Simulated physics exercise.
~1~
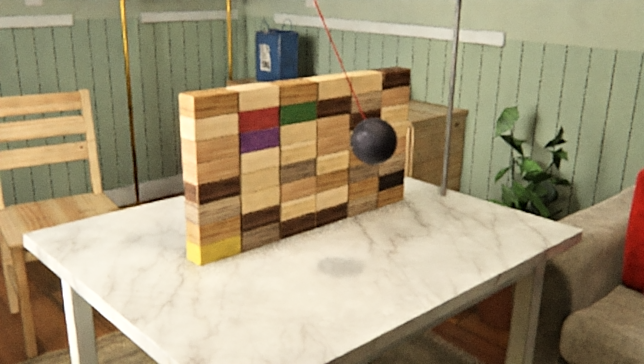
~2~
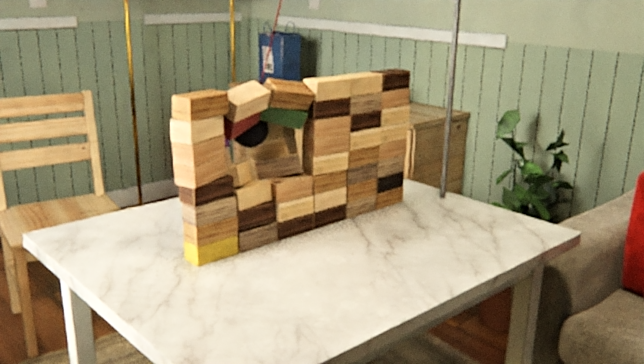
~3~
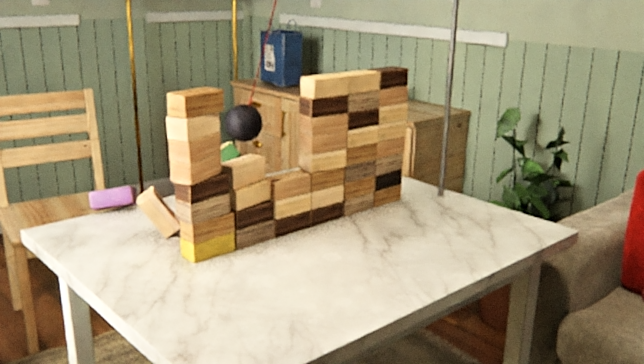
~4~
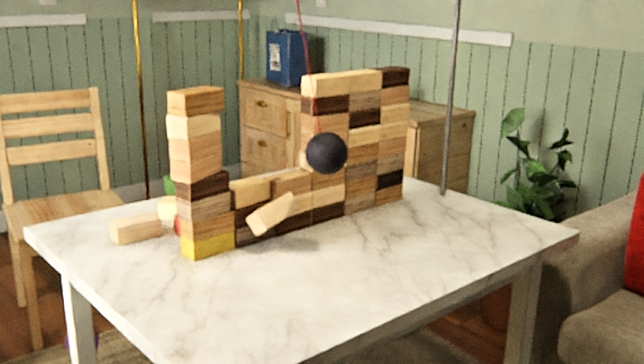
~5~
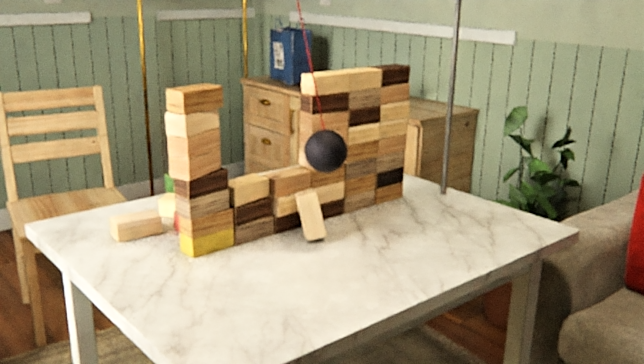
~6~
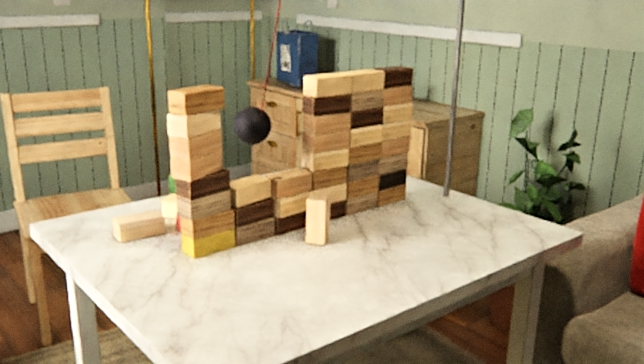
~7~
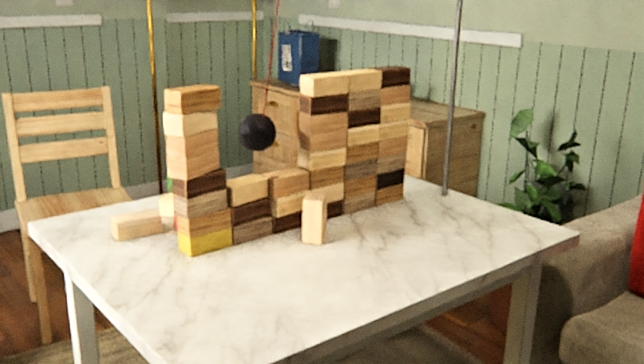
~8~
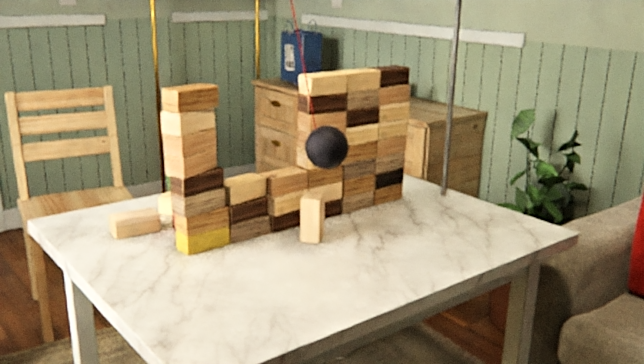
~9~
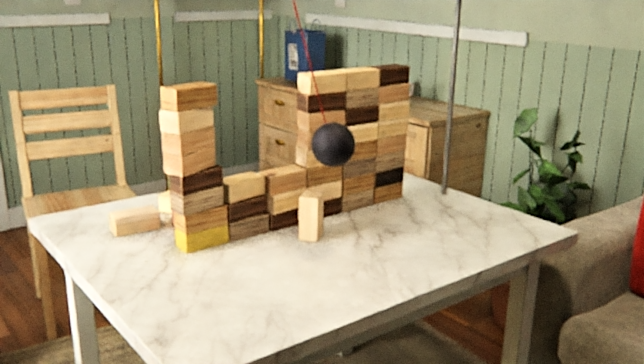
A wall of wooden blocks on a marble-topped table was struck by a swinging black ball, which knocked out its upper left-middle part, scattering several blocks. The ball swung back and forth by the gap while both ends stayed standing.
